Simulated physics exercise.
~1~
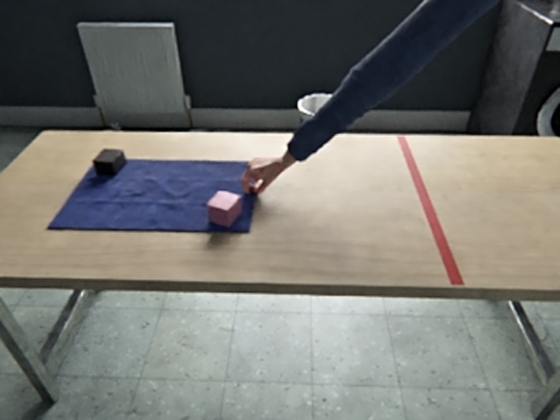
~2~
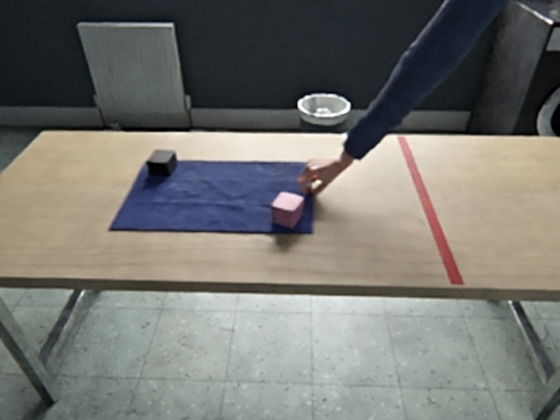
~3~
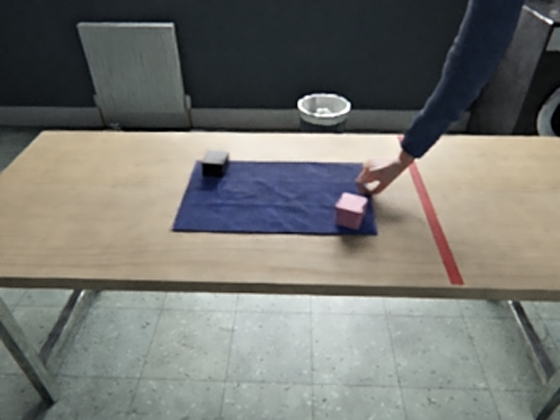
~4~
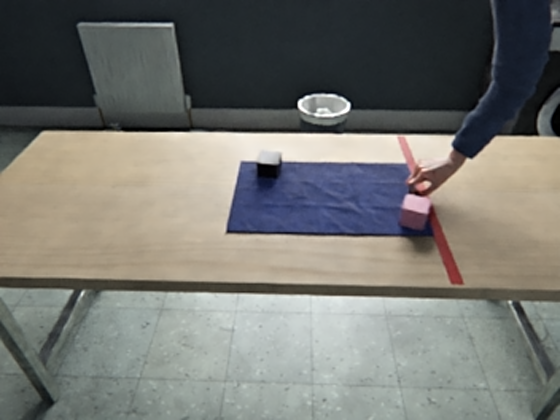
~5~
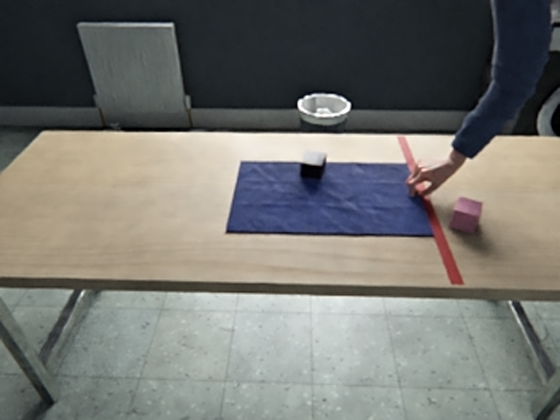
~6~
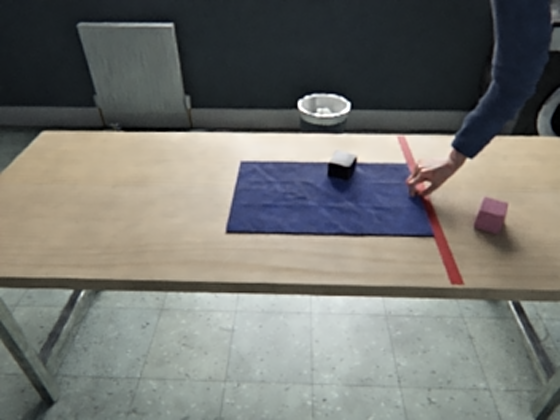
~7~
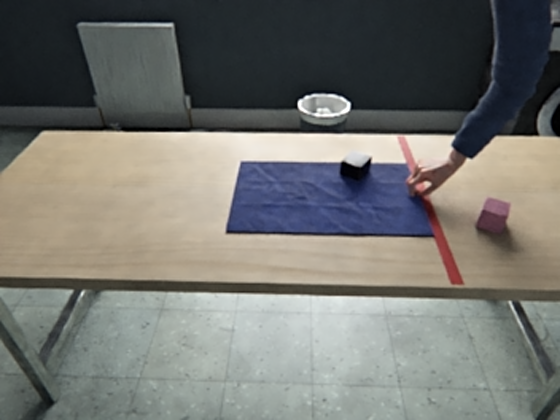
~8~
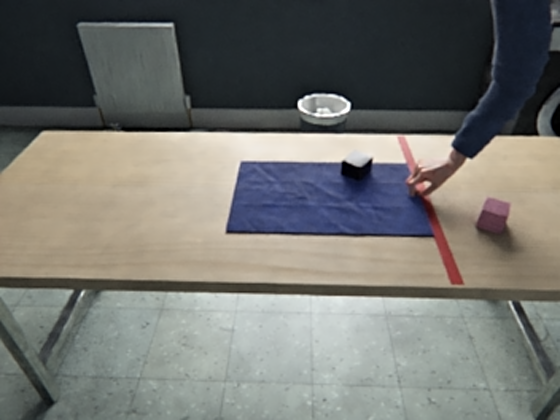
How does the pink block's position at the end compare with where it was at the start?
At the start the pink block sits on the blue cloth, well to the left of the red tape. At the end it rests on the bare table to the right of the tape, off the cloth.
A hand drags a blue cloth to red tape; the pink block slides off, the black stays.
